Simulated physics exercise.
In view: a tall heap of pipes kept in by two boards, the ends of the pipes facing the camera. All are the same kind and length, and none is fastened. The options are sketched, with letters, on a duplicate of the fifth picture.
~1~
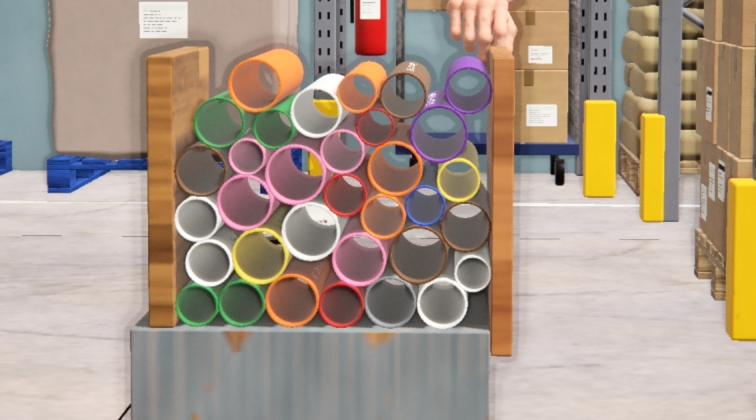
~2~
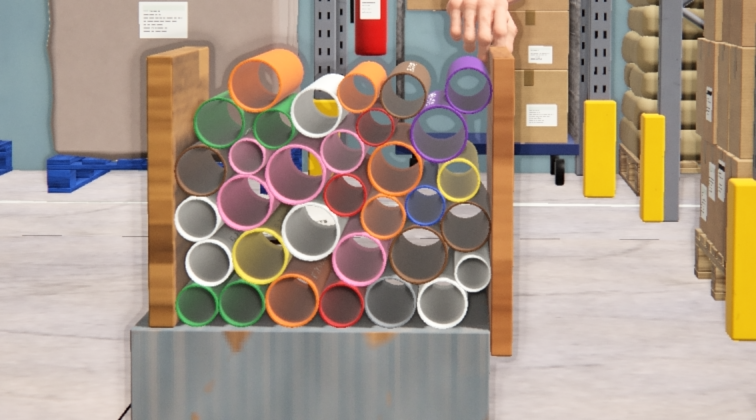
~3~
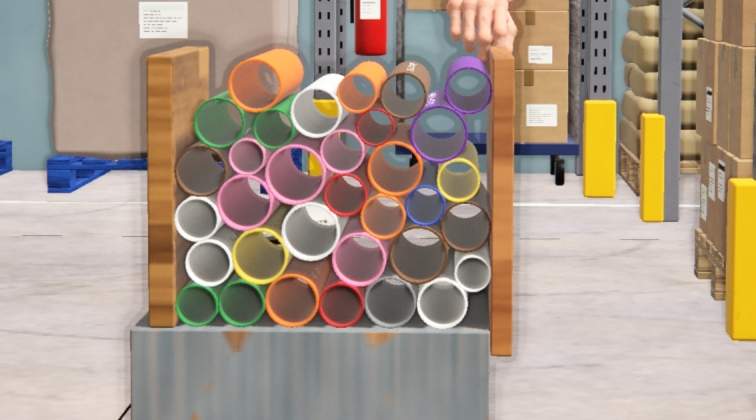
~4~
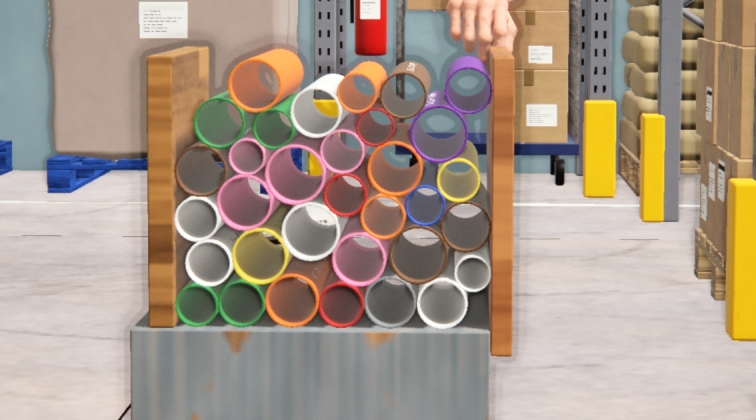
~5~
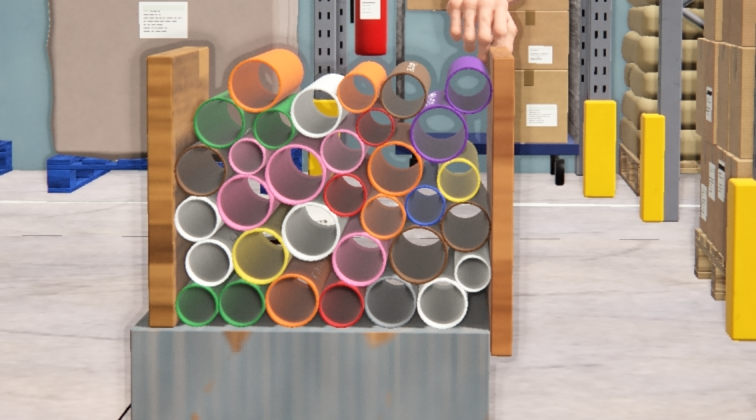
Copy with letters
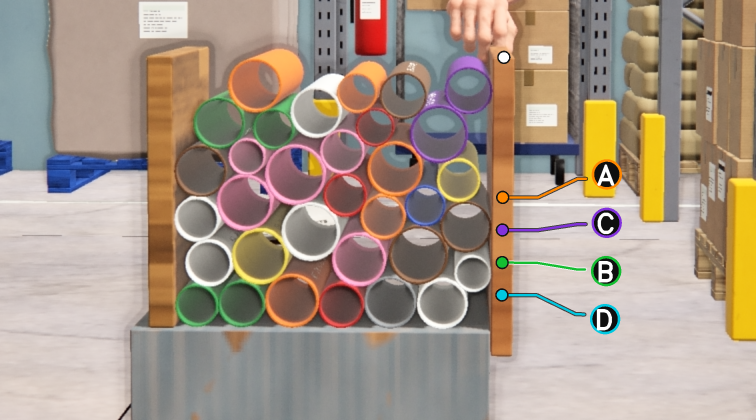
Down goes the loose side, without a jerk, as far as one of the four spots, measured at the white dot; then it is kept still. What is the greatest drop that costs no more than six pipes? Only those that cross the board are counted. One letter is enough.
Stop at C.
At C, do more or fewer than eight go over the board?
At C, fewer than eight.
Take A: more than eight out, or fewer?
Fewer than eight.
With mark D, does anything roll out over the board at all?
Yes.
On the marked copy, A at (502, 198); B at (502, 263); C at (502, 230); D at (502, 295); the white dot at (504, 57).
Taking C. A third of the way, top of the board (492, 136).
Two thirds of the way, top of the board (492, 225).
When it is over, top of the board (492, 229), four out over the board.
As for the rest, A one out over the board; B more than six out over the board; D more than six out over the board.
